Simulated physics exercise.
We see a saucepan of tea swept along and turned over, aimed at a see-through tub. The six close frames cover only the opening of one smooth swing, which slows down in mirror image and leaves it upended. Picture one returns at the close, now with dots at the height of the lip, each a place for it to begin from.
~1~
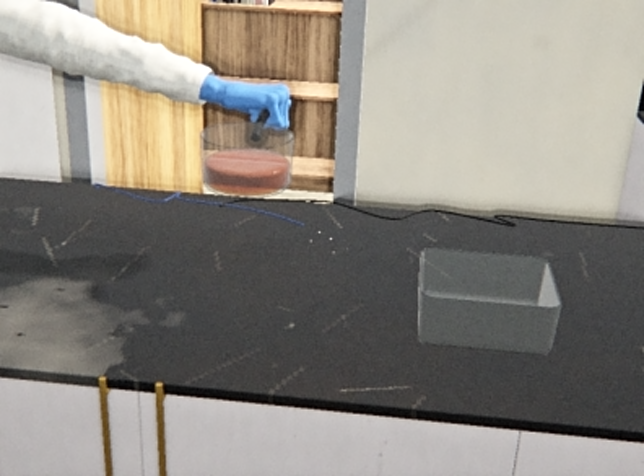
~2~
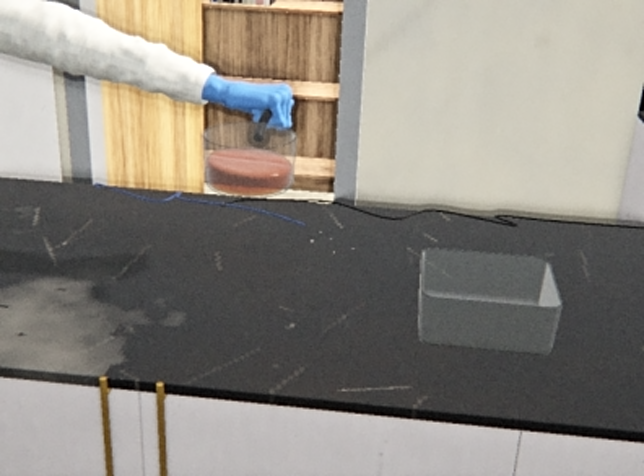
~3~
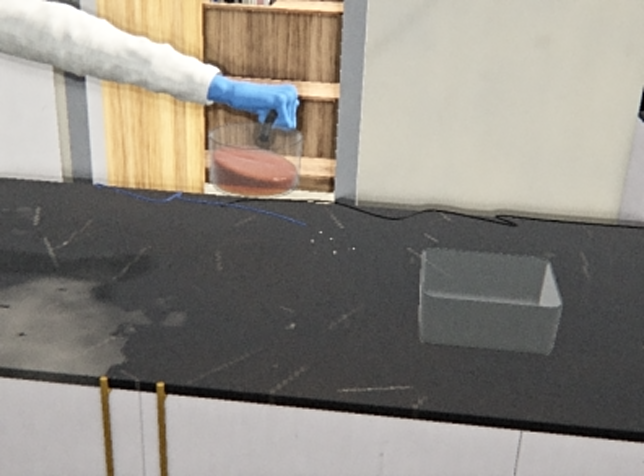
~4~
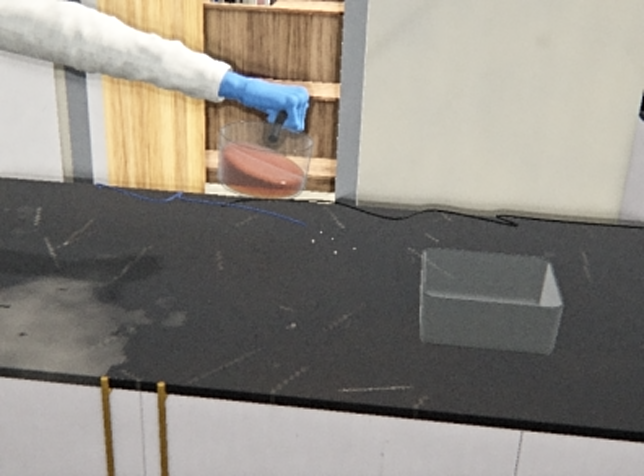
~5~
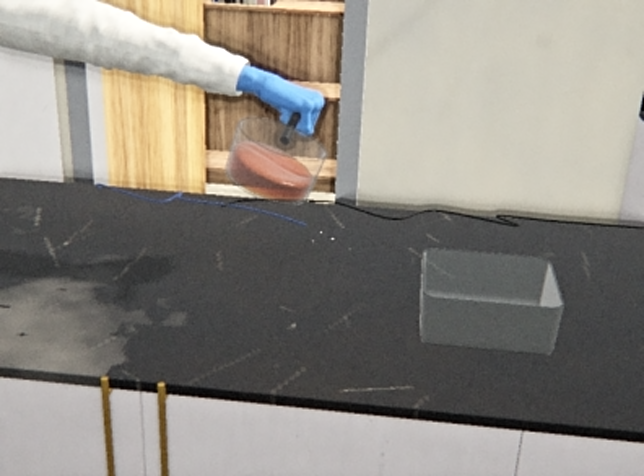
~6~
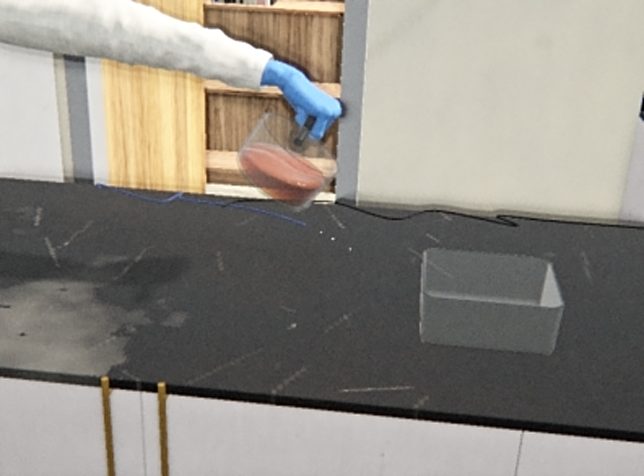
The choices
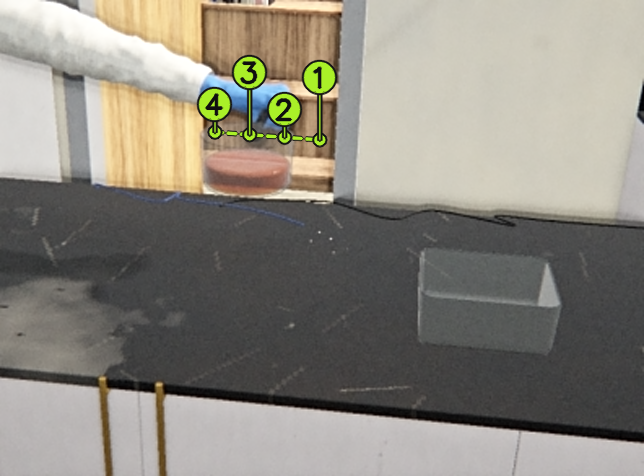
At a black countertop above white cabinets, a blue-gloved hand holds a clear pan of reddish-brown tea upright, with a see-through tub sitting to the right. The hand moves the pan slightly to the right, then tilts it further and further rightward, the tea still inside.
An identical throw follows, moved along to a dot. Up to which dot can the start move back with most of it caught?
The limit is 1.
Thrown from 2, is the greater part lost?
Yes, that goes wrong.
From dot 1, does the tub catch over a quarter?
Yes, it does.
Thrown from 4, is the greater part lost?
Yes, it does.
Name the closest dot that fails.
It is 2.
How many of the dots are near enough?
One.
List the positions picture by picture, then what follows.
Upright, lip at (291, 137); tub from (417, 340) to (550, 353); nothing has left yet.
Upright, lip at (294, 137); nothing has left yet.
Upright, lip at (300, 138); nothing has left yet.
Tipped about 6°, lip at (311, 144); nothing has left yet.
Tipped about 18°, lip at (325, 155); nothing has left yet.
Tipped about 35°, lip at (337, 169); nothing has left yet.
On the marked copy, 1 at (319, 139); 2 at (284, 137); 3 at (249, 134); 4 at (214, 132).
With 1, about 63 % lands in the tub, 19 % falls short and 18 % goes beside or beyond.
With 2, about 7 % lands in the tub, 90 % falls short and 3 % goes beside or beyond.
With 3, about 0 % lands in the tub, 100 % falls short.
With 4, about 0 % lands in the tub, 100 % falls short.
